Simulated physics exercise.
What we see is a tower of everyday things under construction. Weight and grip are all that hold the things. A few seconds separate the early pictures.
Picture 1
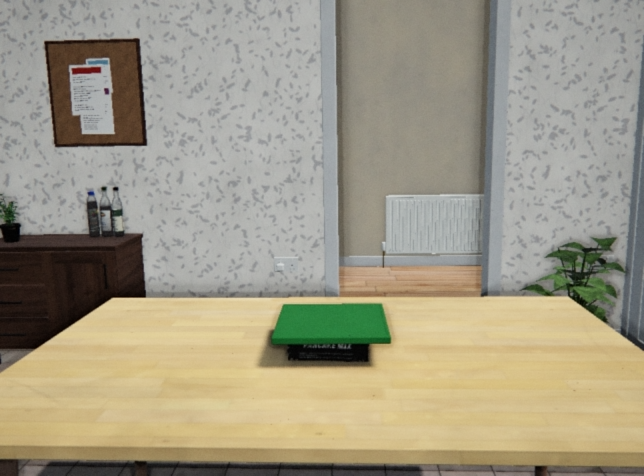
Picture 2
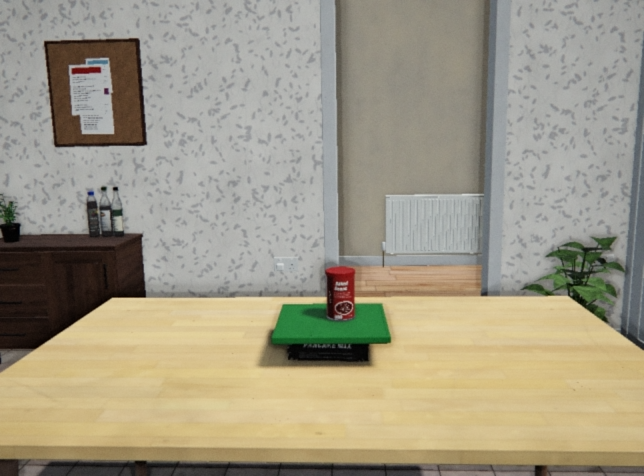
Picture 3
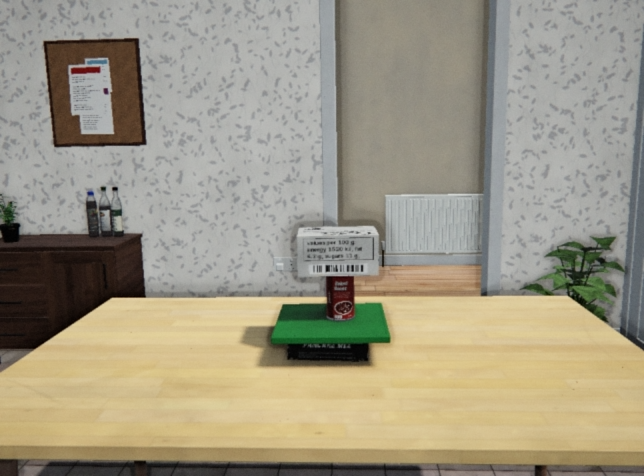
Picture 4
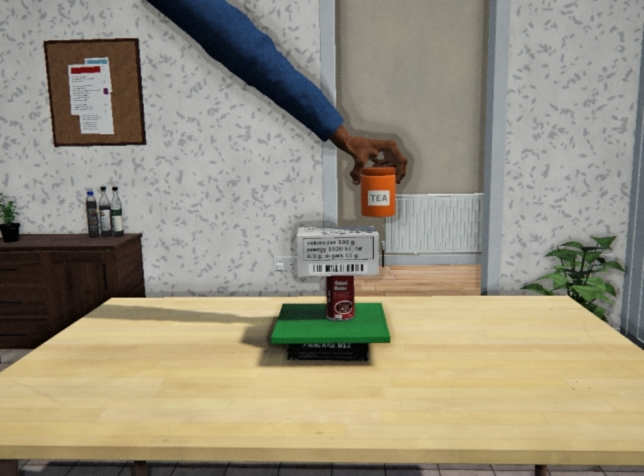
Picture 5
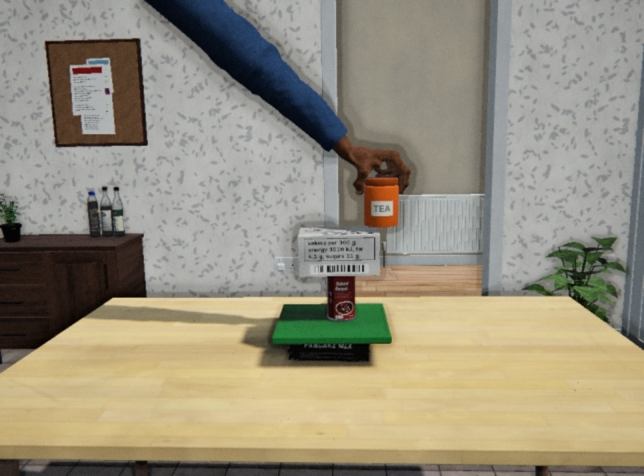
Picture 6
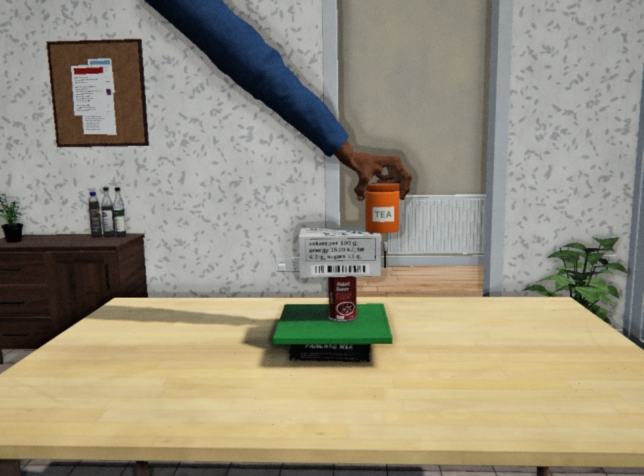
To begin with, a green block sits on a dark box on a wooden table, then a red tin and a pale, printed box appear stacked on top. A blue-sleeved arm reaches in from the upper left, lowers an orange tea jar slightly onto the pale box's right end, and keeps holding it.
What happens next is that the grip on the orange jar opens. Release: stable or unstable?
Unstable.
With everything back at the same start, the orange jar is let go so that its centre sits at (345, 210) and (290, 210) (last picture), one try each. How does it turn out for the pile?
Try one: Stable. Try two: Collapse.
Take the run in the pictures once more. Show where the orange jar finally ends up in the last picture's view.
Look near (486, 335) in the final picture.
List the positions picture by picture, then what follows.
In the first frame, the last thing is not in view yet.
In the second frame, the last thing is not in view yet; red tin (341, 294).
In the third frame, the last thing is not in view yet.
In the fourth frame, coming down; orange jar (378, 191); red tin (340, 293).
In the fifth frame, coming down; orange jar (381, 201).
In the sixth frame, set down, still held; orange jar (382, 207); red tin (342, 294).
Then, 0.40 s on from there, orange jar now fallen; white box turned 60° from how it was put.
Then, 0.60 s on from there, white box now fallen.
In the end, fallen, white box and orange jar; the other 3 unmoved. At the end, from the last picture's camera, orange jar near (486, 335). The pile loses its balance.
